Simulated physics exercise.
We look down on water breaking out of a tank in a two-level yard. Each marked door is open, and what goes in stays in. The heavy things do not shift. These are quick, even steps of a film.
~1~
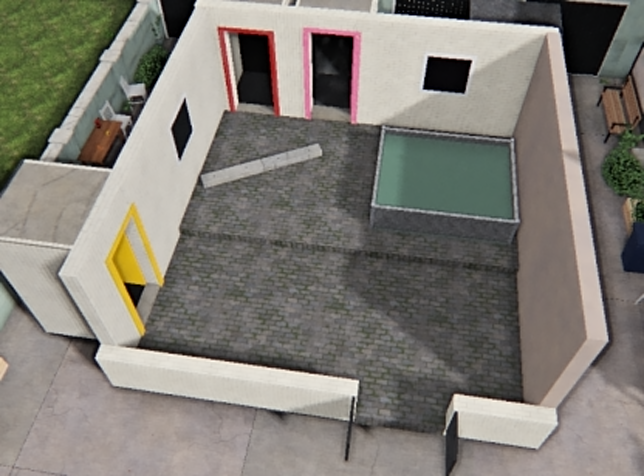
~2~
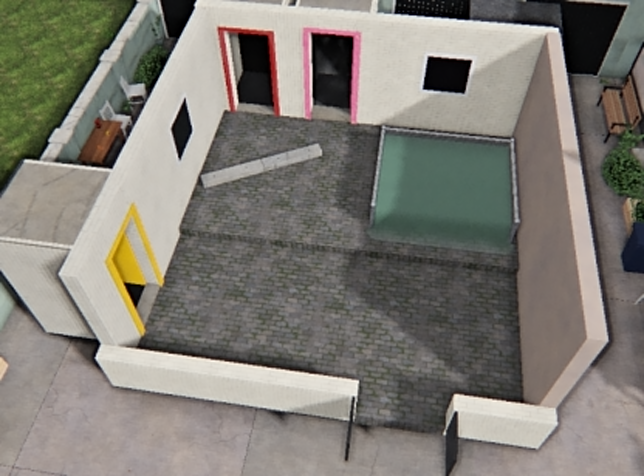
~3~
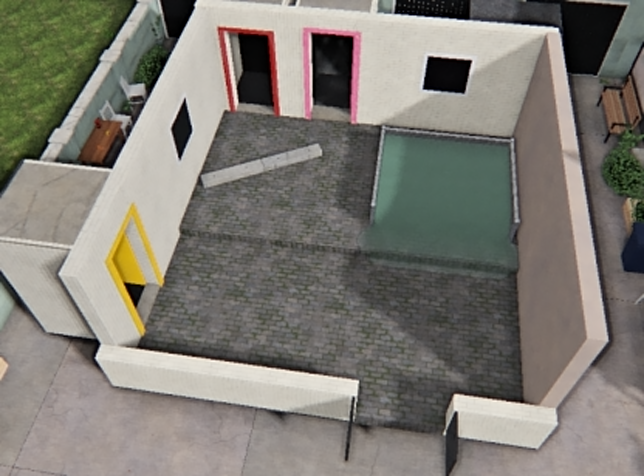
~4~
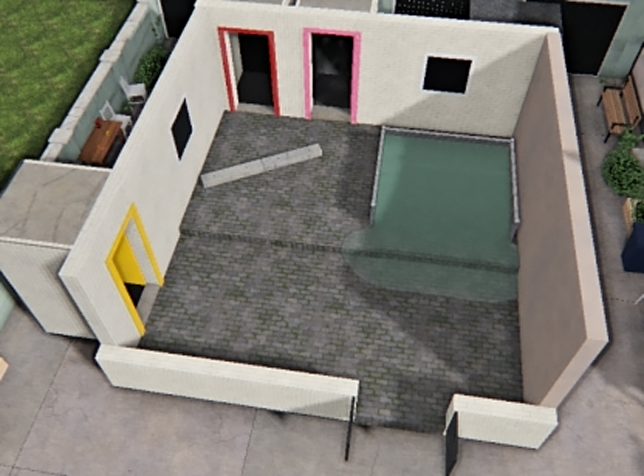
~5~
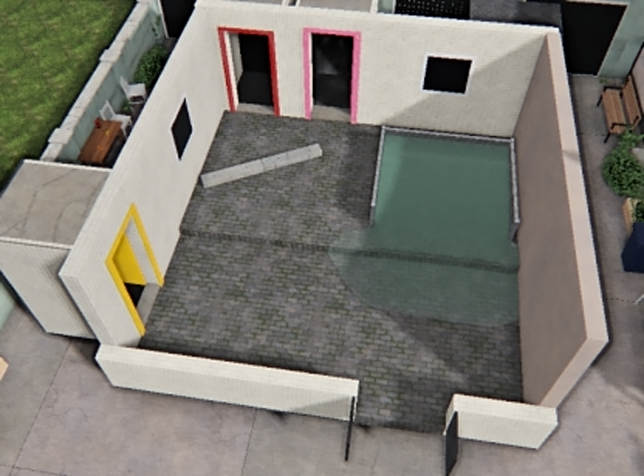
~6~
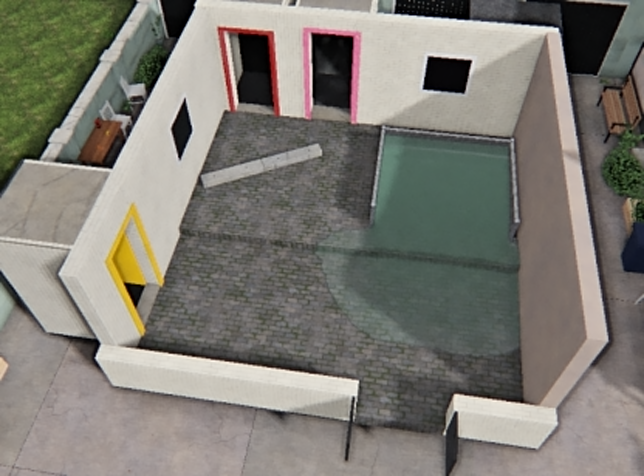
The video shows a walled, paved yard seen from above, where green water in a raised tank pours out over the near side, crosses a low step and spreads in a widening rounded sheet across the lower paving.
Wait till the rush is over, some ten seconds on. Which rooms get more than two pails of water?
One by one: The red door holds within the limit; the yellow door floods; the pink door holds within the limit.
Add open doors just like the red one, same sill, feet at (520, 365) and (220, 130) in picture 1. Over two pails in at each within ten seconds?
One after the other: Goes over, takes less.
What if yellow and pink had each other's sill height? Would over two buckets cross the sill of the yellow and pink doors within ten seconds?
In short: Yellow holds; pink lets less in.
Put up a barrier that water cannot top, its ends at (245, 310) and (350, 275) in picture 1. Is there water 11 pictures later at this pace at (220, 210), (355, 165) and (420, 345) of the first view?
In turn: Clear, clear, under water.
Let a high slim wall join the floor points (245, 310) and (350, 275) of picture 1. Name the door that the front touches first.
First comes the yellow one.
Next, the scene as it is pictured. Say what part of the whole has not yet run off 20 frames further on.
Close to 78 %.
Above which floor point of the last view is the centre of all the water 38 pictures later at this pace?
Roughly at (348, 296).
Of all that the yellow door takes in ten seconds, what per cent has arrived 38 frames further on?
Roughly 35 per cent.
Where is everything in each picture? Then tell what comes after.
In the first picture, still water in the open tank at (445, 175).
In the second picture, the front is at (510, 249), out from the gap at (441, 227).
In the third picture, water pours out at (440, 228) and has run to (517, 263).
In the fourth picture, water pours out at (440, 229) and has run to (348, 257).
In the fifth picture, water pours out at (440, 229) and has run to (517, 316).
In the sixth picture, water pours out at (440, 229) and has run to (497, 351).
A moment on, water covers 35 % of the floor; the red door not reached, the yellow door not reached, the pink door not reached.
Next, water covers 40 % of the floor; the red door not reached, the yellow door not reached, the pink door not reached.
Then, water covers 45 % of the floor; the red door not reached, the yellow door wet at the sill, nothing in, the pink door not reached.
Later, water covers 55 % of the floor; the red door not reached, the yellow door over two buckets in, the pink door not reached.
In the end, water covers 55 % of the floor; the red door not reached, the yellow door far over two buckets in, the pink door not reached.
